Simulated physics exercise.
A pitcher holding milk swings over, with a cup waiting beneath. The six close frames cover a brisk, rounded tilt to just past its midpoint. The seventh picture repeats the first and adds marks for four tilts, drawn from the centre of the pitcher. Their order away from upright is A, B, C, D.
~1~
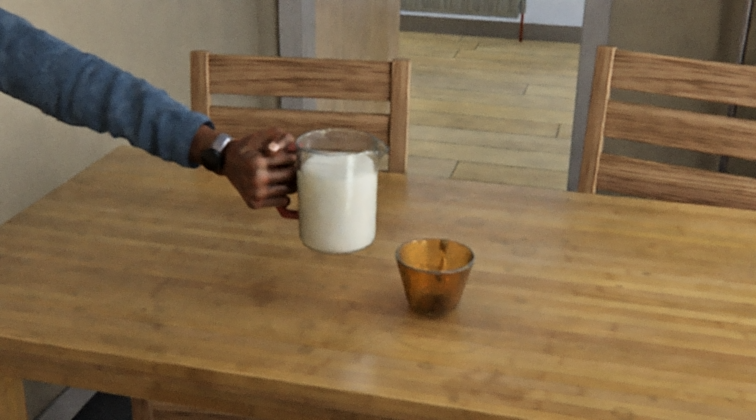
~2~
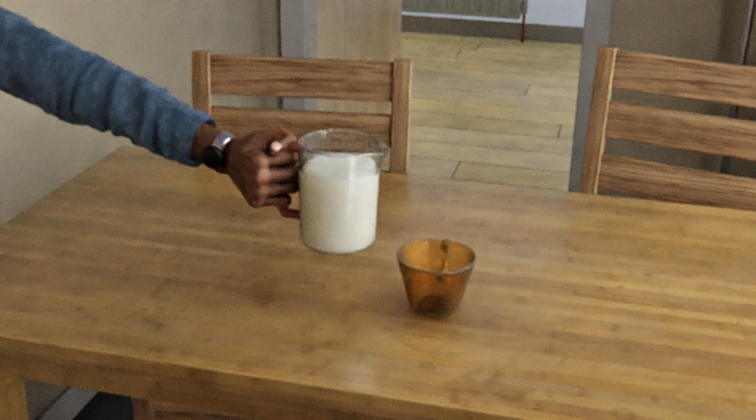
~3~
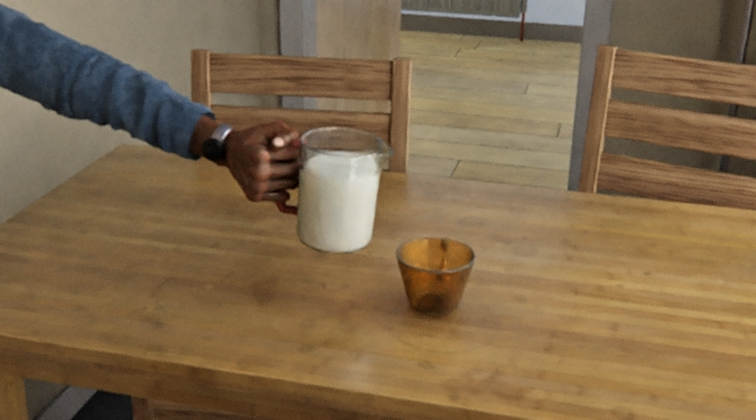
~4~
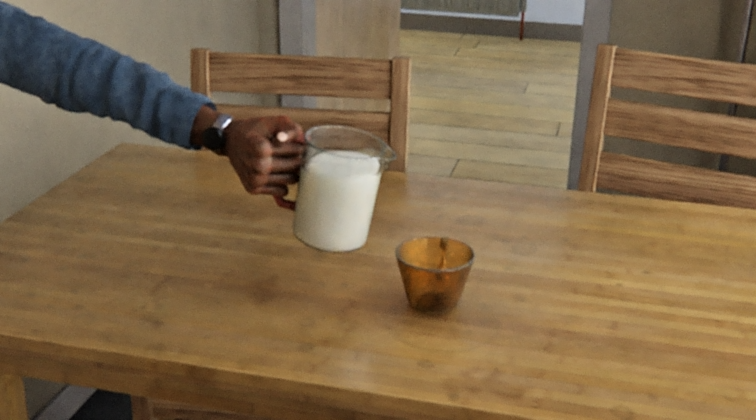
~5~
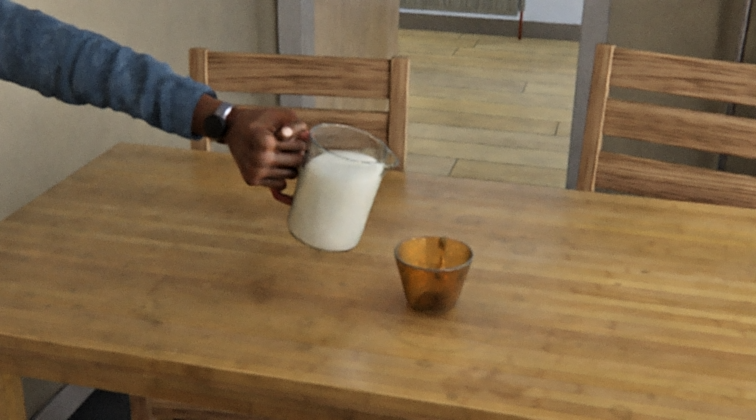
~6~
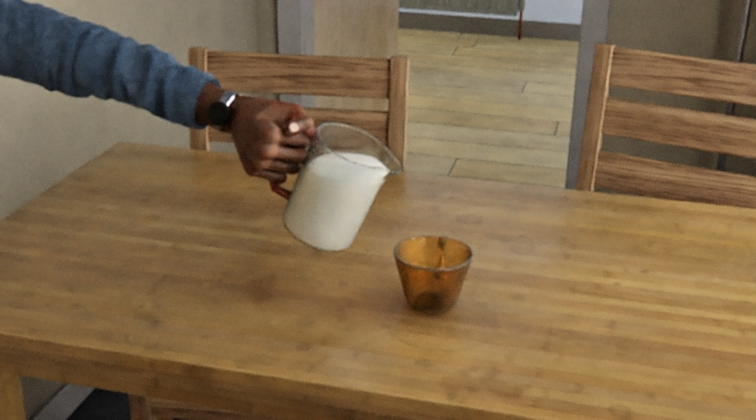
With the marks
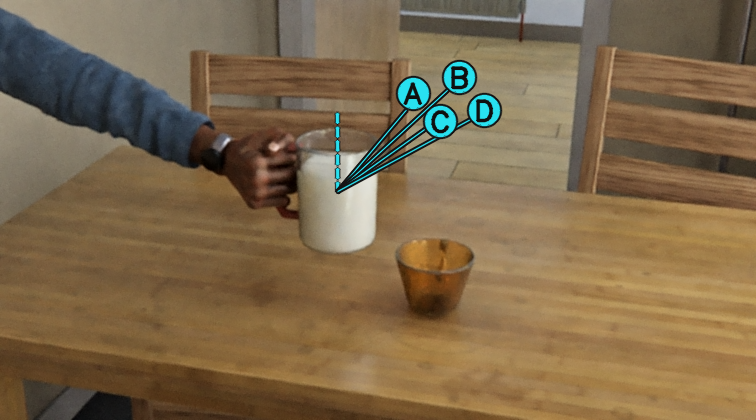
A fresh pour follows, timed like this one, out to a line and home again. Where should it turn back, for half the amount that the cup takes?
D is best.
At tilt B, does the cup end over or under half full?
Under half.
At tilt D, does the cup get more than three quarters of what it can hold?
No, it does not.
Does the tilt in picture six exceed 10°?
Yes.
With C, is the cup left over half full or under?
Under.
On the marked copy, A at (406, 110); B at (448, 89); C at (424, 129); D at (470, 119).
For tilt A, the cup ends with about 9 % of what it can hold.
For tilt B, the cup ends with about 18 % of what it can hold.
For tilt C, the cup ends with about 31 % of what it can hold.
For tilt D, the cup ends with about 48 % of what it can hold.
